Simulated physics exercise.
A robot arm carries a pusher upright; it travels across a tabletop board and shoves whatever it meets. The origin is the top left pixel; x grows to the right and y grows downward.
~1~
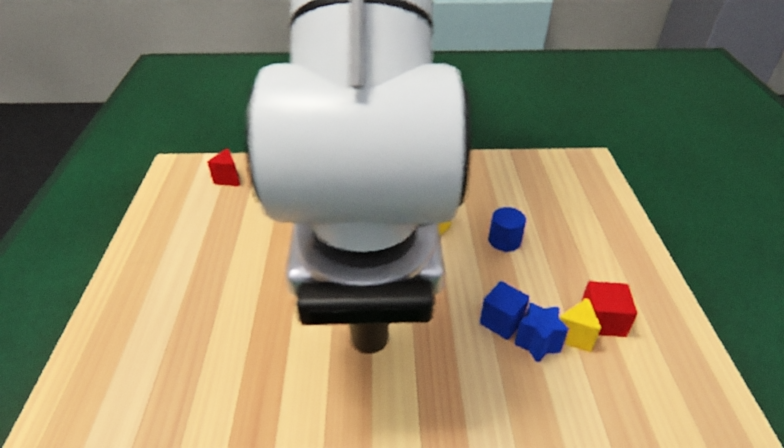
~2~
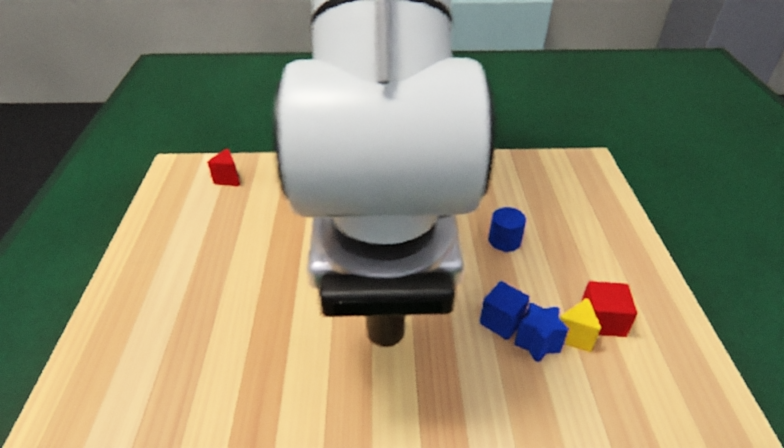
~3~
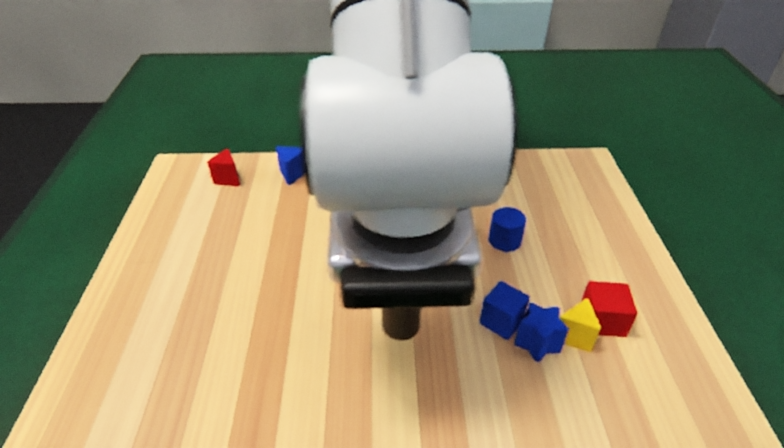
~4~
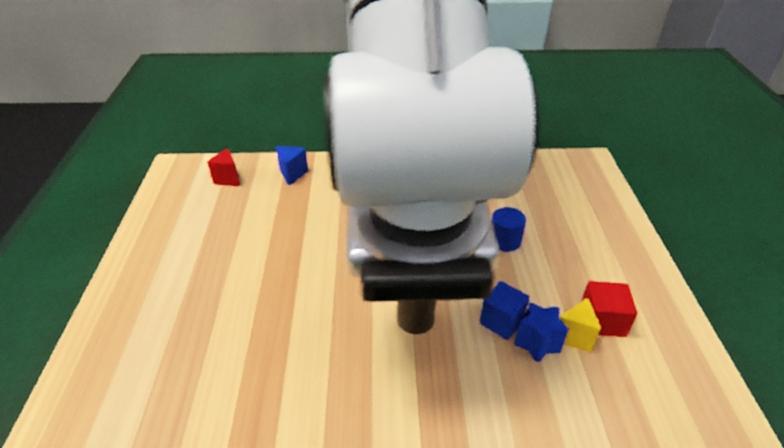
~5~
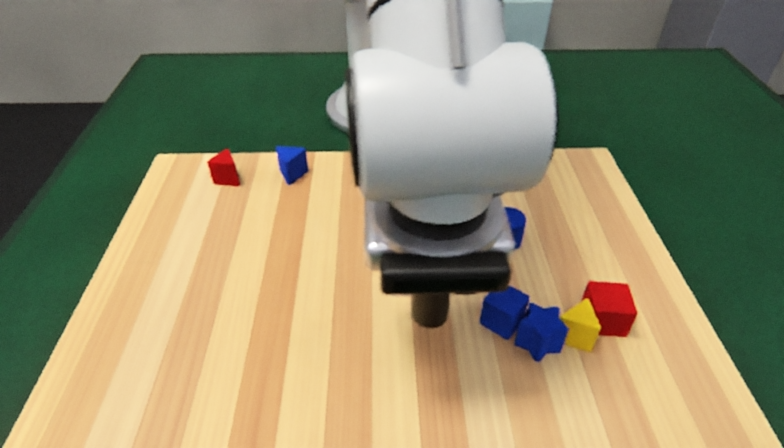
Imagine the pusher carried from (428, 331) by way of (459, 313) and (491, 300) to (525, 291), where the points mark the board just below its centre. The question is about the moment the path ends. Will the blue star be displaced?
Yes, that is how it ends up.
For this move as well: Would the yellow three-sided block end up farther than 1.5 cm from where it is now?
Final answer: No.
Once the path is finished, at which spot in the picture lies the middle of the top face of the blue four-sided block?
I expect it at (533, 297).
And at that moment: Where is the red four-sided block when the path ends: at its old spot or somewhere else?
It is still on its spot.
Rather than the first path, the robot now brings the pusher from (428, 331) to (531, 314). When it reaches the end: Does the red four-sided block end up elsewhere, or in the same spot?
When the path is over, the red four-sided block is still on its spot.
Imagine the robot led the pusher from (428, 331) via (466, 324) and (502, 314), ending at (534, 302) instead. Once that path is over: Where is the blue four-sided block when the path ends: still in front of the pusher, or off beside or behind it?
Looking at the end of the path, the blue four-sided block is still being driven ahead.
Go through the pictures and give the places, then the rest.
The first frame shows pusher's lower end at (370, 338); blue four-sided block at (507, 298); blue star at (545, 319); yellow three-sided block at (583, 314); red four-sided block at (612, 296).
The second frame shows pusher at (386, 332); blocks still.
The third frame shows pusher at (401, 325); blocks still.
The fourth frame shows pusher at (416, 320); blocks still.
The fifth frame shows pusher at (430, 314); blue four-sided block at (507, 298); blue star at (545, 319); yellow three-sided block at (583, 314); red four-sided block at (612, 296).
On the path given first. One third of the way, pusher at (461, 296); nothing pushed yet.
Two thirds of the way, pusher at (494, 283); blue four-sided block at (522, 297); blue star at (550, 322), turned 20° clockwise; yellow three-sided block at (587, 316), turned 15° anticlockwise.
At the end, pusher at (529, 274); blue four-sided block at (533, 297), turned 30° clockwise; blue star at (553, 326), turned 35° clockwise; yellow three-sided block at (590, 319), turned 40° anticlockwise; red four-sided block still.
